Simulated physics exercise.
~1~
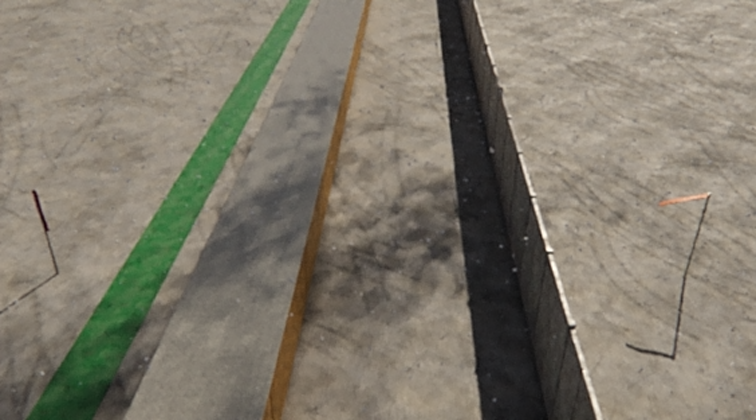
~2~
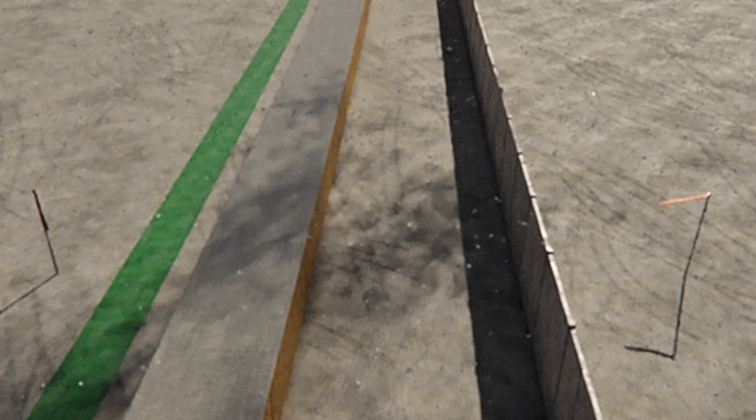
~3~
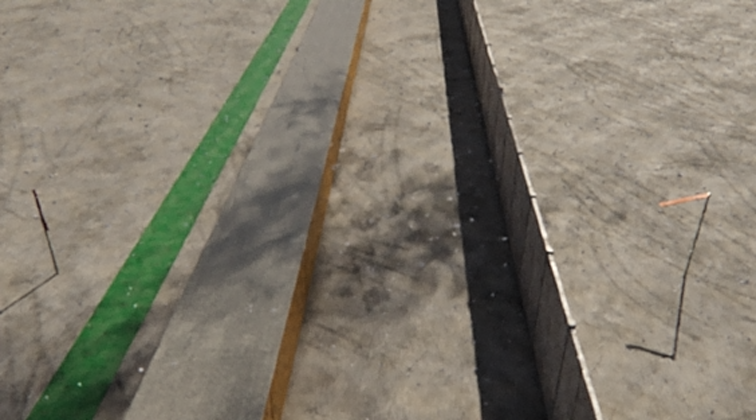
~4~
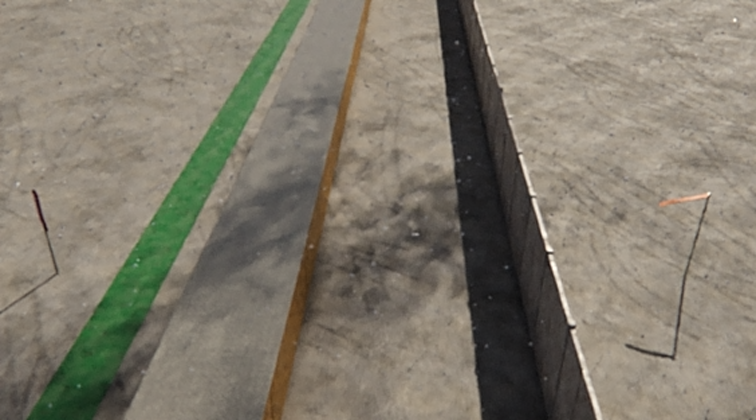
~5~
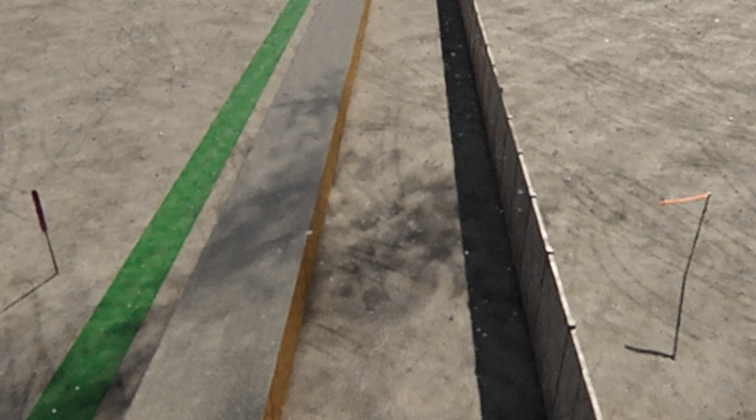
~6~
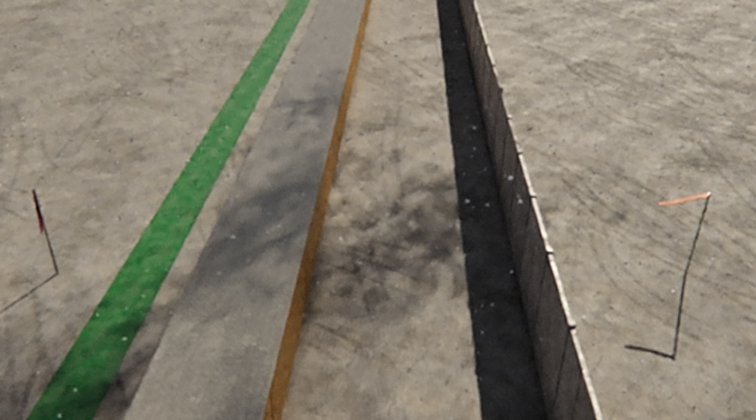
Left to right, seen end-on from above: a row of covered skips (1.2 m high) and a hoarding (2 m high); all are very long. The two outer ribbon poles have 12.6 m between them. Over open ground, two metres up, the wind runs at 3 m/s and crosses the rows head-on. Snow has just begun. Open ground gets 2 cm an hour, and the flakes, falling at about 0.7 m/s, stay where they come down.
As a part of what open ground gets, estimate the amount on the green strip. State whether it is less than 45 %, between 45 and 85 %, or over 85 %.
It comes to above 85 %.
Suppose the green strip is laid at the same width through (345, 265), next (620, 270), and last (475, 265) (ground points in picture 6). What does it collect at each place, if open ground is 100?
Roughly 80 per cent, 100 per cent and 70 per cent in that order.
10 minutes on, 3 mm on the green strip, 3 mm in the open.
30 minutes on, 10 mm on the green strip, 10 mm in the open.
60 minutes on, 19 mm on the green strip, 20 mm in the open, so the green strip has 96 % of the open amount; the left half of it has 95 %, the right half 96 %.
